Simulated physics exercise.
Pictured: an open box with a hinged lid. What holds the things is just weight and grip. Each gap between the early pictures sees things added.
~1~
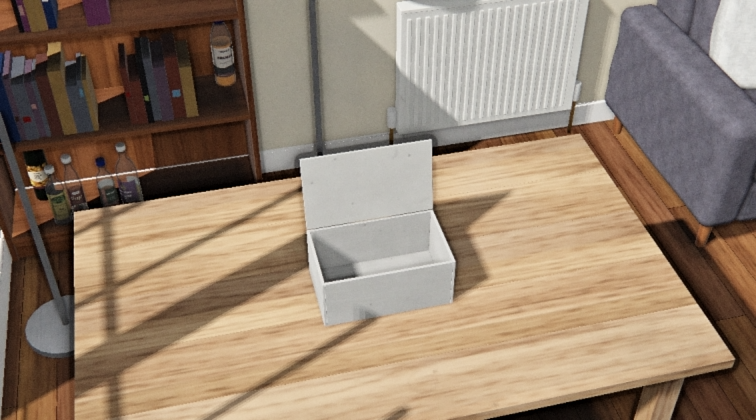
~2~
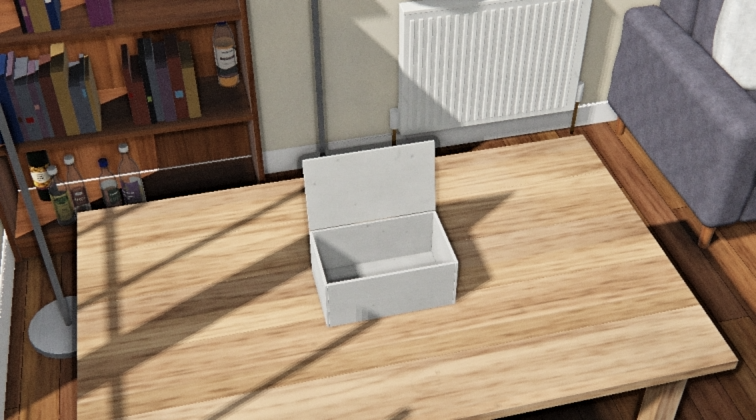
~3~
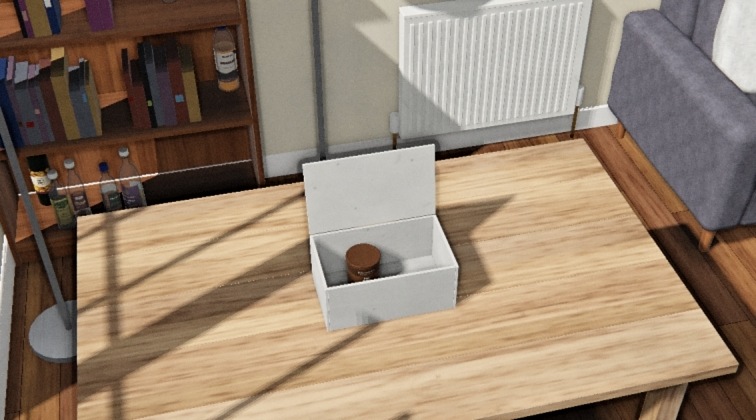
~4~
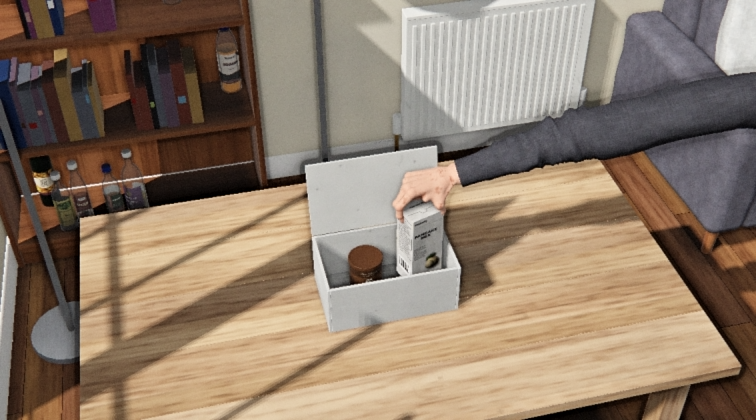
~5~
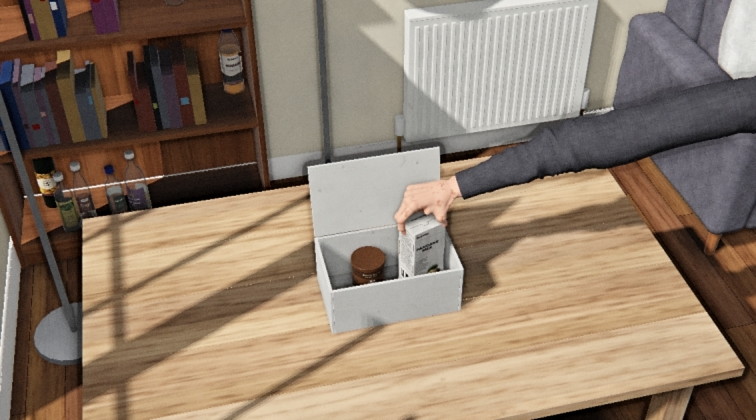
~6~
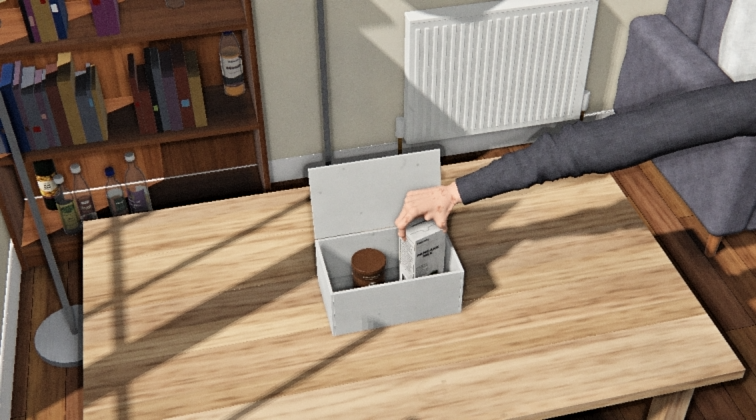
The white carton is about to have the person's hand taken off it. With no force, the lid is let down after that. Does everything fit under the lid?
I predict it won't fully lower.
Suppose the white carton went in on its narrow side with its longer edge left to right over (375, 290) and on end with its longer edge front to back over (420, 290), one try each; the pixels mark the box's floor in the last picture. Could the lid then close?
The first attempt leaves the lid partly open, while the second leaves it partly open.
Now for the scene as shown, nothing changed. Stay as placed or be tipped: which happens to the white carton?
In the end, it keeps its orientation.
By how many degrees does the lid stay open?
Lid angle from rim - close to 55°.
Then, 0.90 s on from there, lid starting down.
Then, 1.20 s on from there, lid 81° above the rim.
Then, 1.40 s on from there, lid 69° above the rim.
Then, 1.60 s on from there, lid 57° above the rim.
In the end, lid 57° above the rim; both unmoved. At the end, from the last picture's camera, white carton near (422, 259).
